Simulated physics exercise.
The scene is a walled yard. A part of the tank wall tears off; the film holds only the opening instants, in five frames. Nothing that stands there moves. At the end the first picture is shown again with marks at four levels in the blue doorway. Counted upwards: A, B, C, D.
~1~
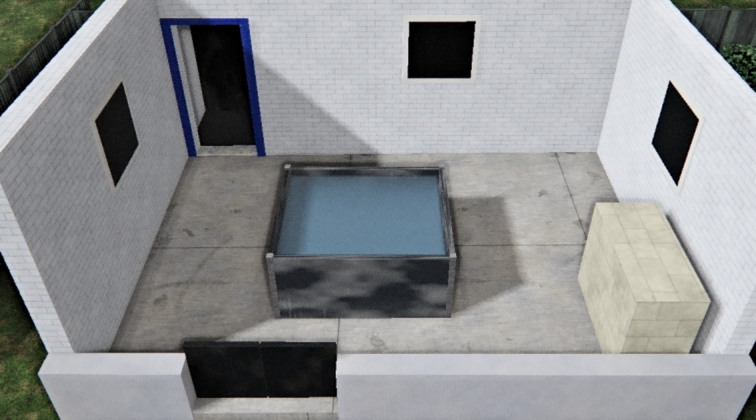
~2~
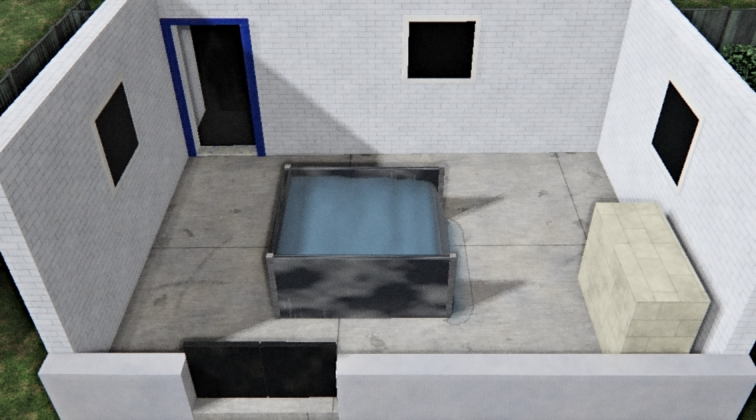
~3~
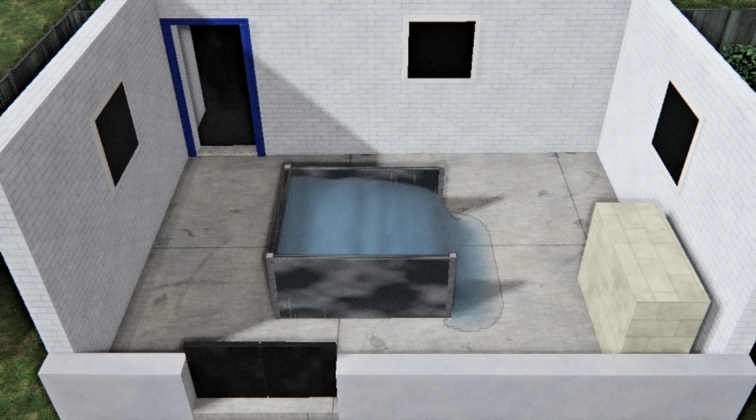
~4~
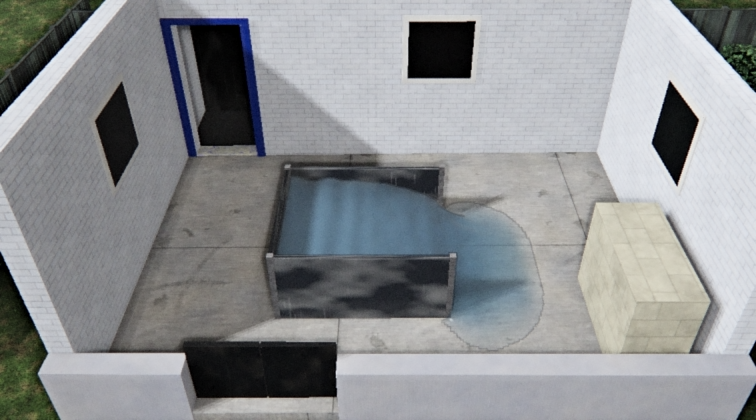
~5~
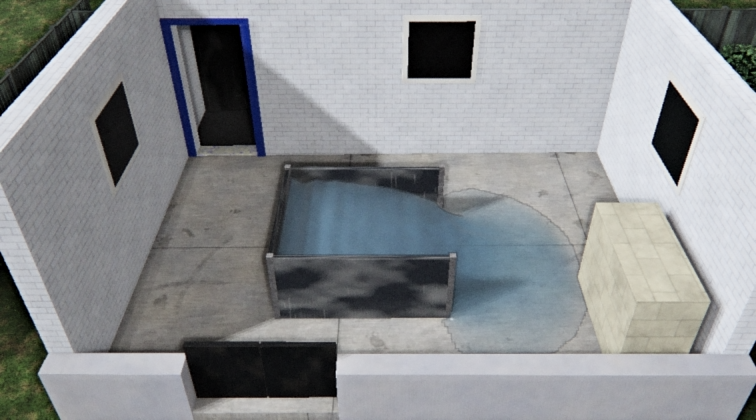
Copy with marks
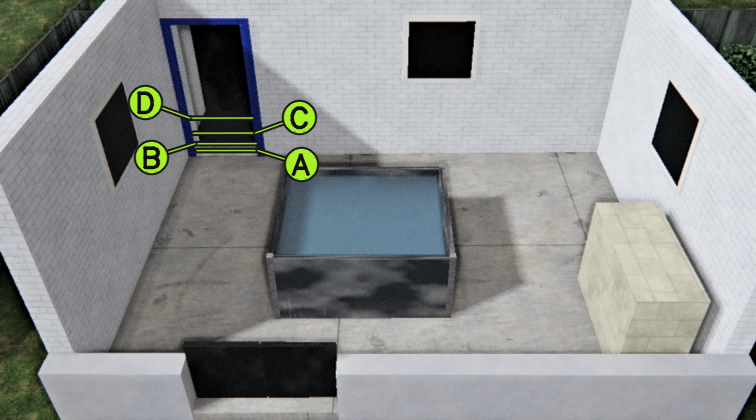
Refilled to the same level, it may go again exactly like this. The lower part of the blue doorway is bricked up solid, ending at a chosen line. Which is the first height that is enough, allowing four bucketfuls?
The answer is line B.
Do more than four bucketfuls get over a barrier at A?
Yes.
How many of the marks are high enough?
Three of them.
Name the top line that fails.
That would be A.
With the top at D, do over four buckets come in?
No, not at all.
In lime, A at (227, 150); B at (225, 143); C at (224, 133); D at (221, 118); from the bottom up A, B, C, D.
Choosing A, about 9 bucketfuls get in.
Choosing B, nothing gets over.
Choosing C, nothing gets over.
Choosing D, nothing gets over.
